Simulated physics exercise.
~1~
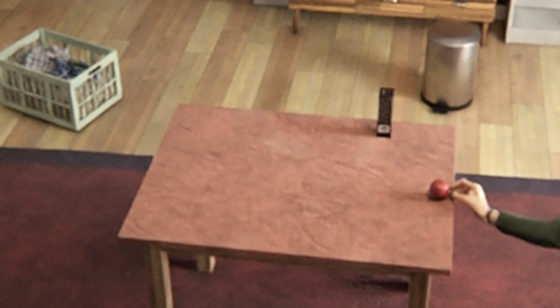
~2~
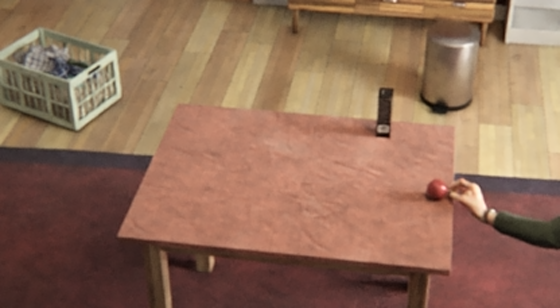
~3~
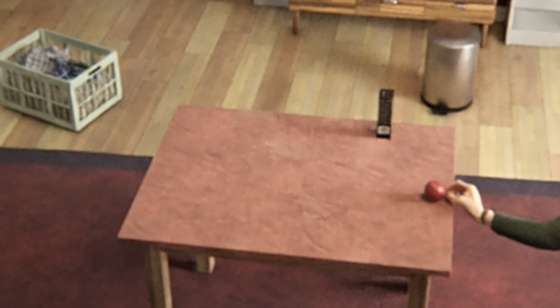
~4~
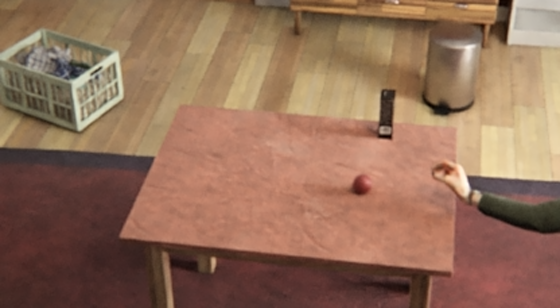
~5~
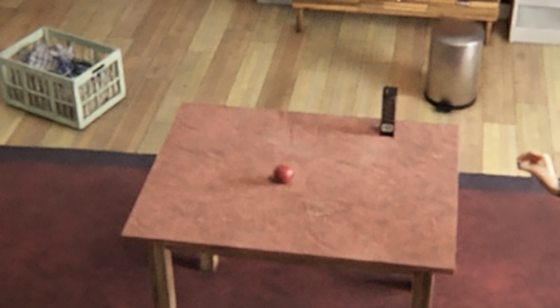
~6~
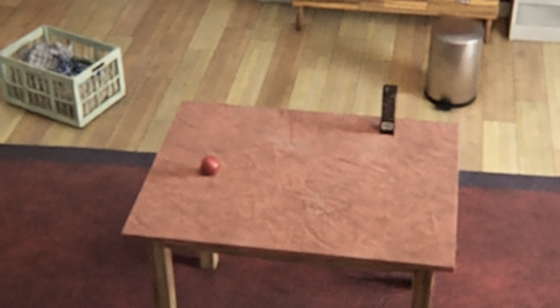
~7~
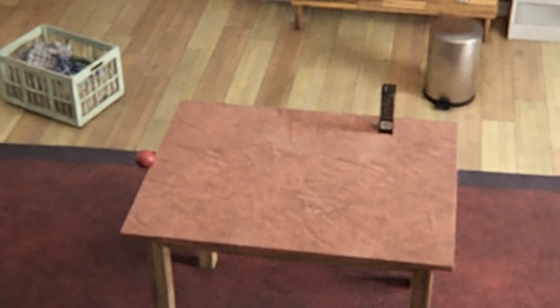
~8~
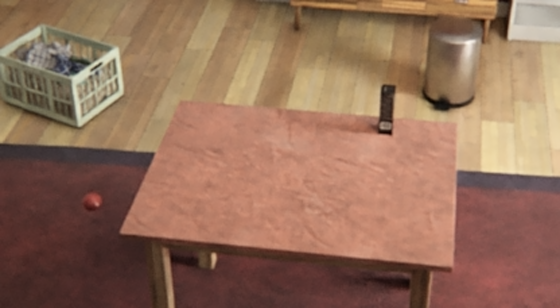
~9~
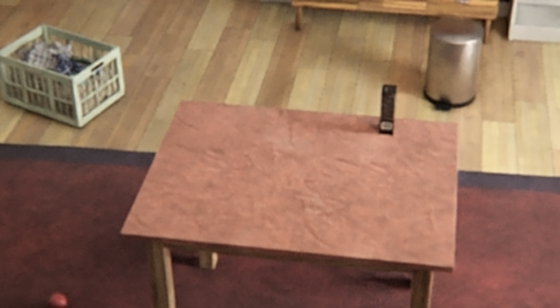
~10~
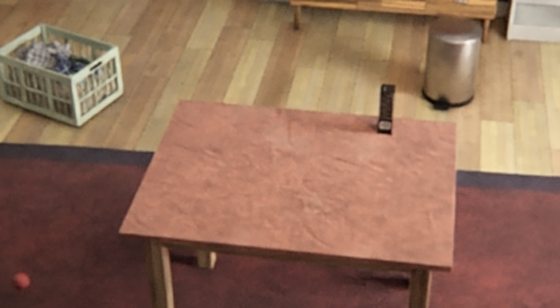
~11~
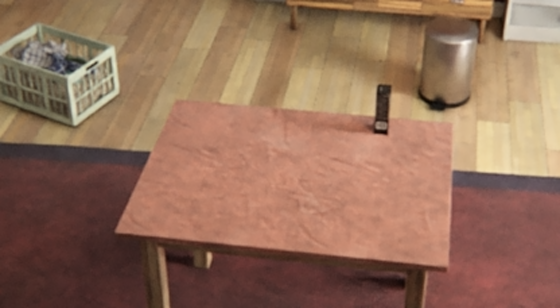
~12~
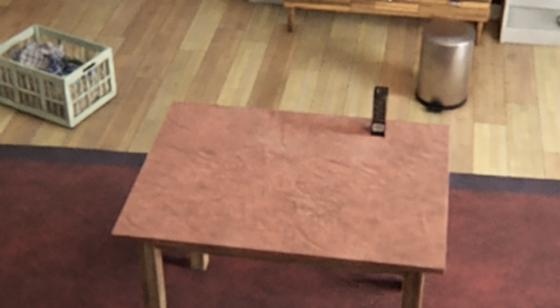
The clip shows a hand sending a red apple leftward across a reddish table, past a small black object that stays standing. The hand withdraws as the apple rolls over the left edge, drops to the floor and moves out of view at the left.
